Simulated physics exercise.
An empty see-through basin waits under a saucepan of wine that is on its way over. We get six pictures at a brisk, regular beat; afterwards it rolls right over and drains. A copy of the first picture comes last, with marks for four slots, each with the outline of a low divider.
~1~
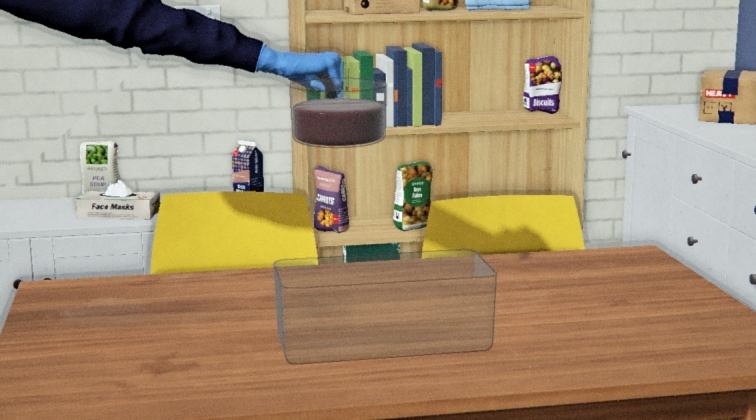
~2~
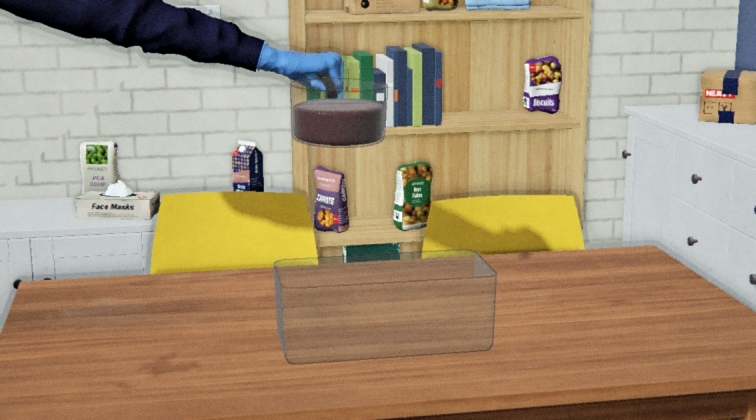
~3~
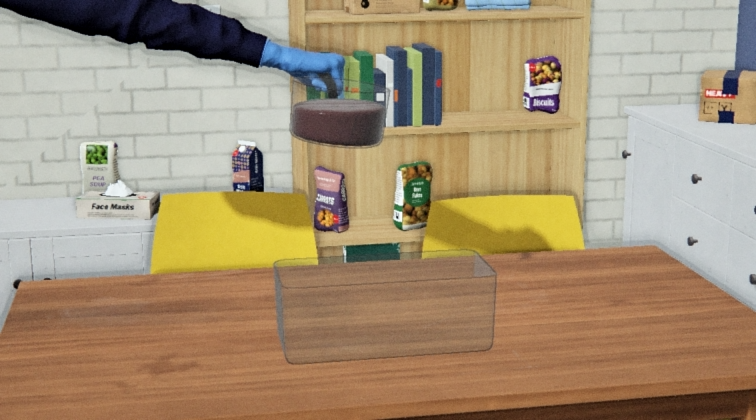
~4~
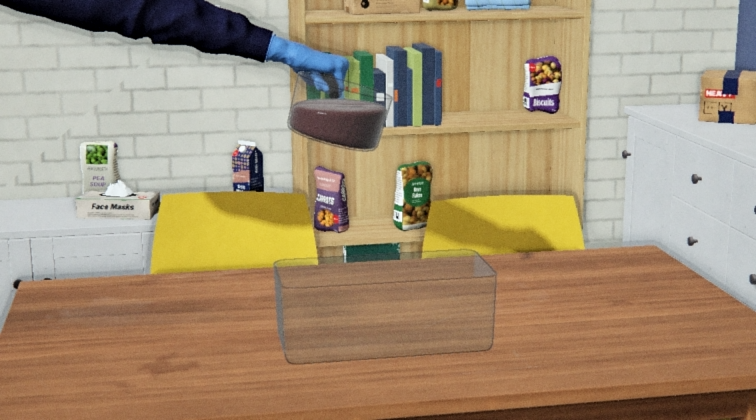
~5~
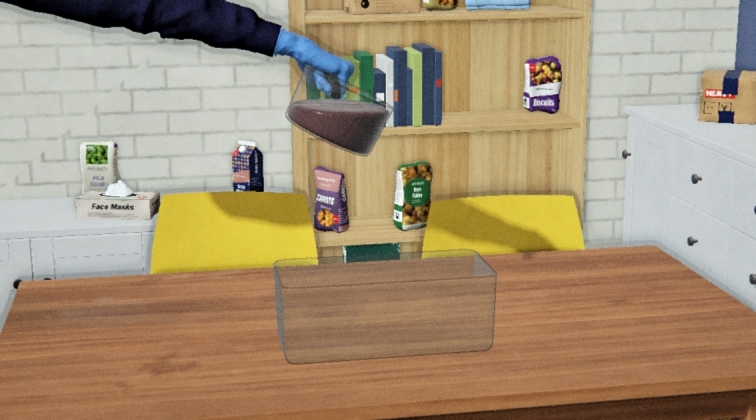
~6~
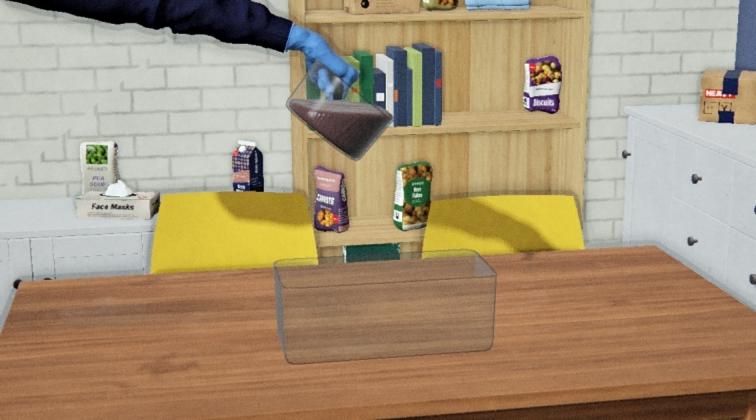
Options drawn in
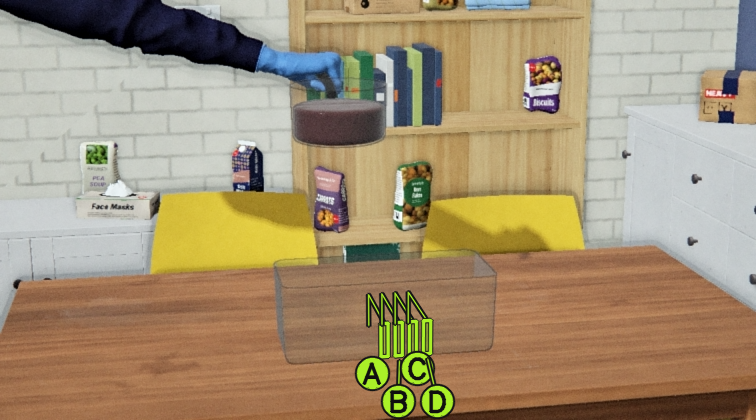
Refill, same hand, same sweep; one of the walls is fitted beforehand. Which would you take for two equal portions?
The best slot is D.
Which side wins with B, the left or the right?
More ends on the right.
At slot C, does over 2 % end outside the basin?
Yes.
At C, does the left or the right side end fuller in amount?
The right one.
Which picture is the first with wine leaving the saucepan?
In picture 6.
On the marked copy, A at (385, 361); B at (399, 360); C at (413, 359); D at (427, 358).
Choosing A, about 10 % ends left of the wall and 83 % right of it; 7 % is lost outside.
Choosing B, about 14 % ends left of the wall and 80 % right of it; 6 % is lost outside.
Choosing C, about 27 % ends left of the wall and 67 % right of it; 6 % is lost outside.
Choosing D, about 48 % ends left of the wall and 47 % right of it; 5 % is lost outside.
